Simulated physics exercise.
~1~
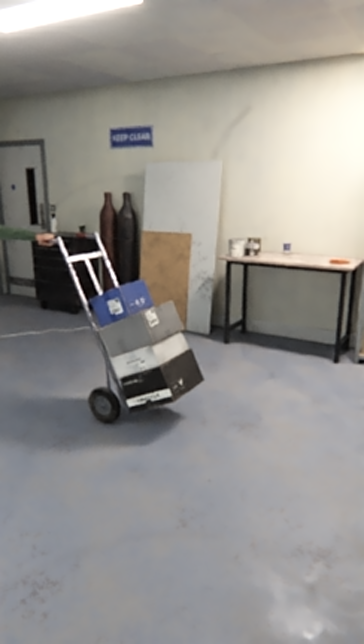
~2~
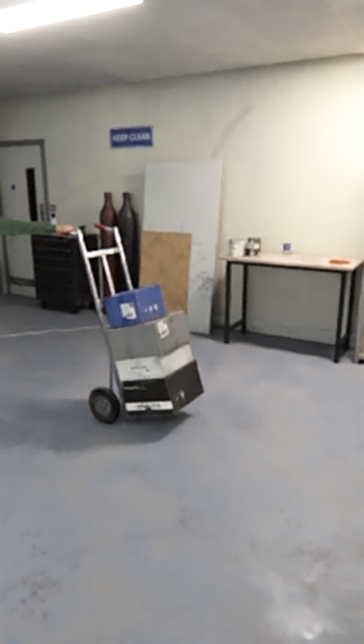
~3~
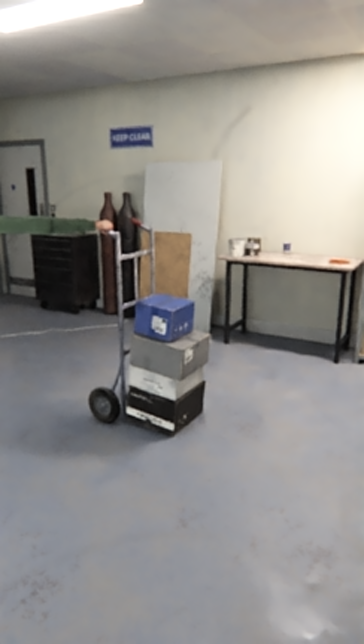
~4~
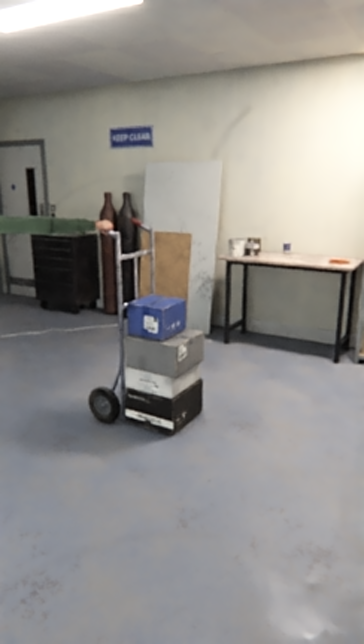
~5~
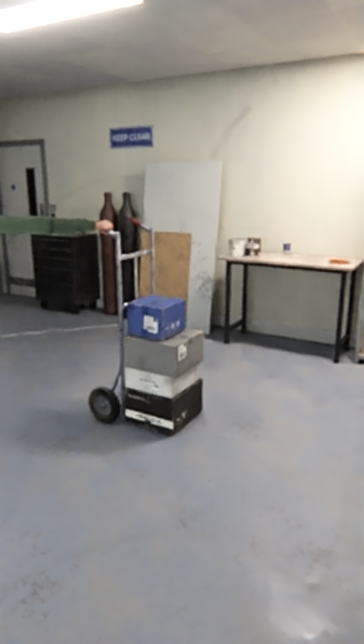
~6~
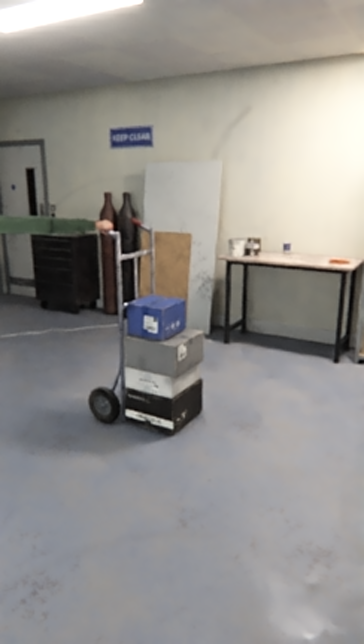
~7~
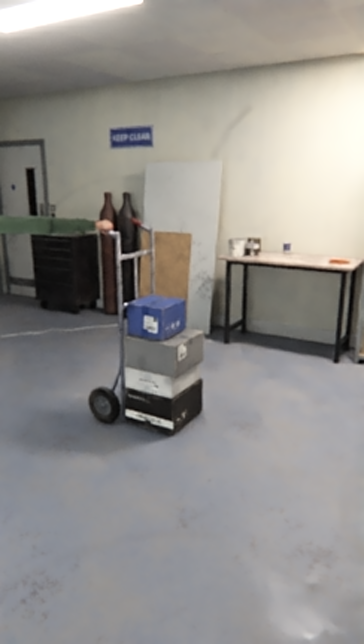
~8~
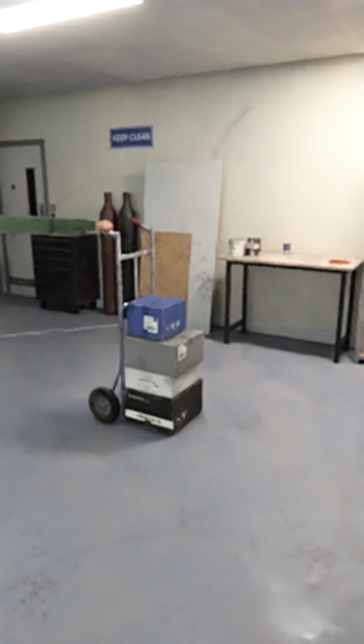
A green-sleeved arm reaches in from the left, gripping the handle of a sack truck tilted back in a workshop with a grey floor, seen from the side by a still camera. Stacked on the truck are a blue parcel on top, then grey, white and black ones, while a table and leaning boards stand behind. The arm swings the truck forward until it stands upright. As it stops, the stack rocks forward slightly and the blue parcel shifts outward, then everything settles back. The parcels end at rest, still stacked upright, with a hand on the truck.
